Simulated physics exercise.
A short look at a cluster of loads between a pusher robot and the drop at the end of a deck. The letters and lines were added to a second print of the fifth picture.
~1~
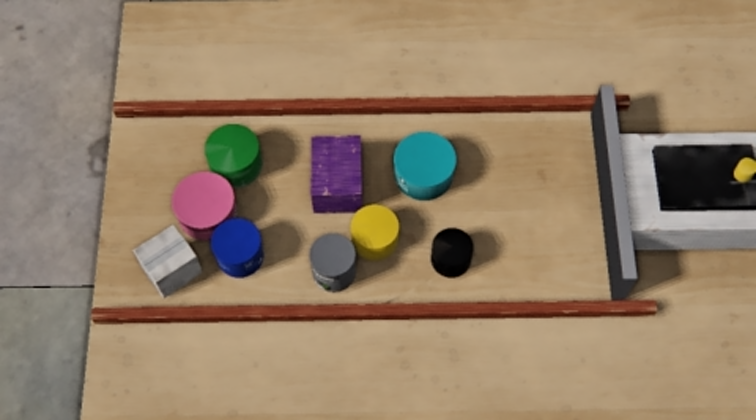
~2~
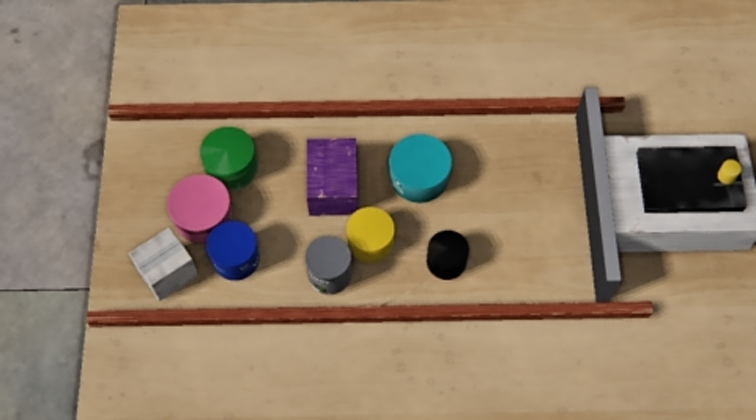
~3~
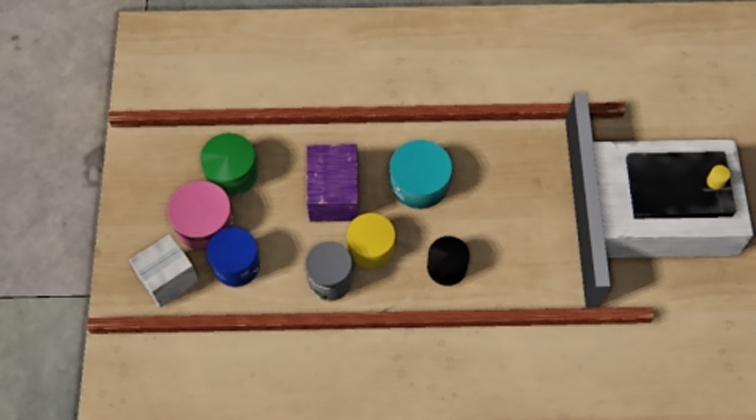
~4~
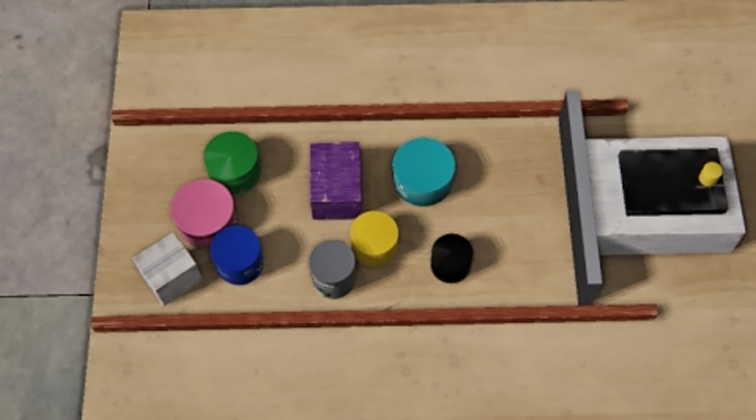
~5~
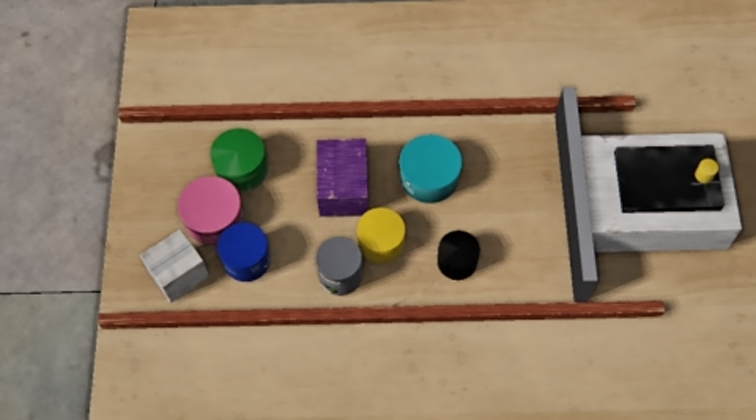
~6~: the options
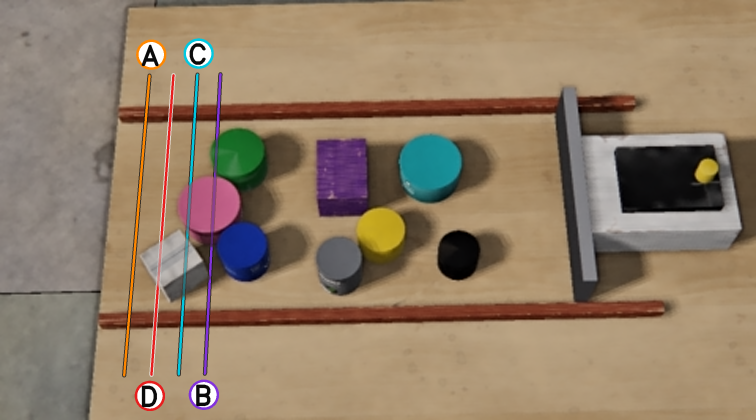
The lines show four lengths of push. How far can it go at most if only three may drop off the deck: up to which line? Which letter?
Up to line C.
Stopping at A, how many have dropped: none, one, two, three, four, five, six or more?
Six or more.
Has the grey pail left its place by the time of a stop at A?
Yes.
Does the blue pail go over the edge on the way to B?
By then, no.
On the copy, A at (138, 216); B at (213, 214); C at (189, 215); D at (163, 215).
On C. First, robot (519, 181); black canister (411, 257); turquoise pail (397, 171).
Then, robot (378, 184); pink pail (166, 222); white parcel (166, 274).
Finally, robot (267, 187); pink pail over the edge; green canister over the edge; two fallen.
By contrast, A drops six; B is within the limit but short; D drops five.
